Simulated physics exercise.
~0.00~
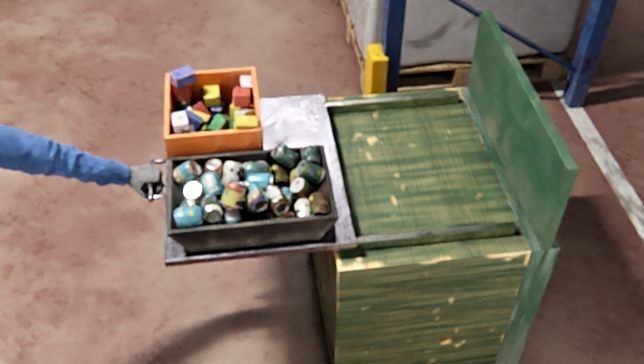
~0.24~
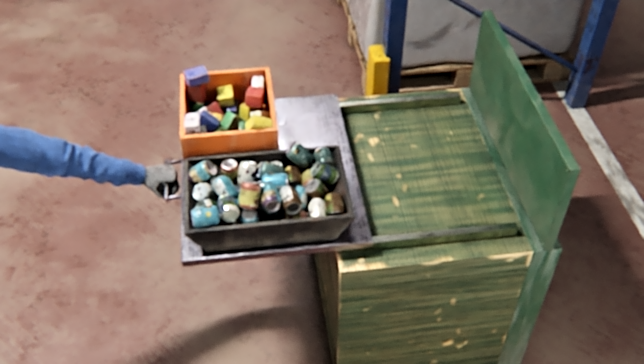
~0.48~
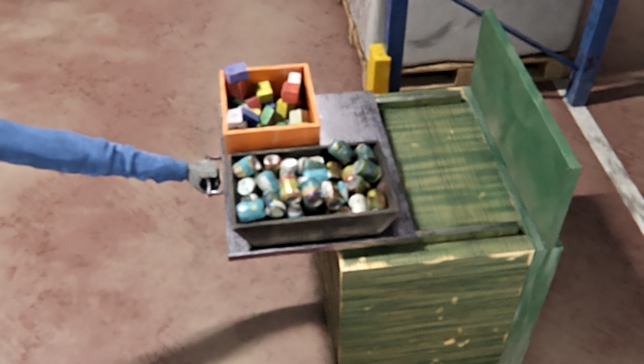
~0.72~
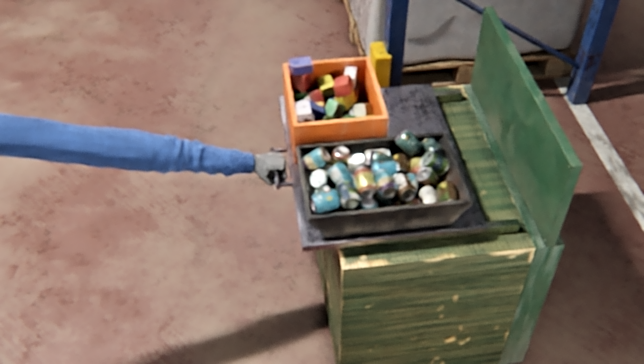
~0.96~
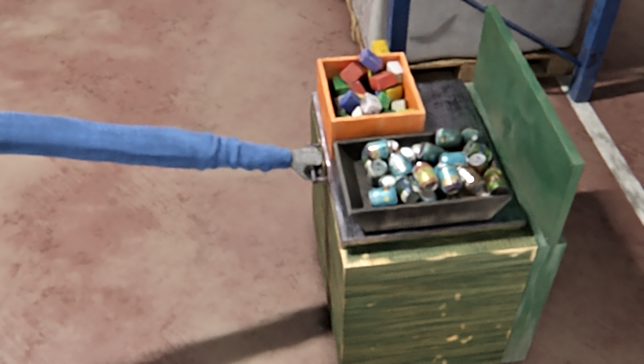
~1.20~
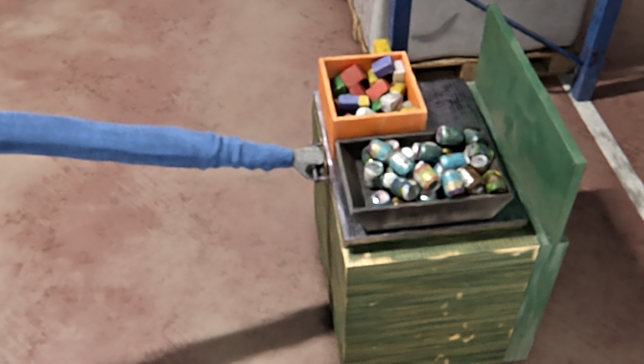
In this clip, a gloved hand on a blue-sleeved arm pushes a dark shelf rightward over a green wooden unit until it stops near the back panel, and the cans in its black crate and the colourful blocks in its orange crate shift but stay inside.
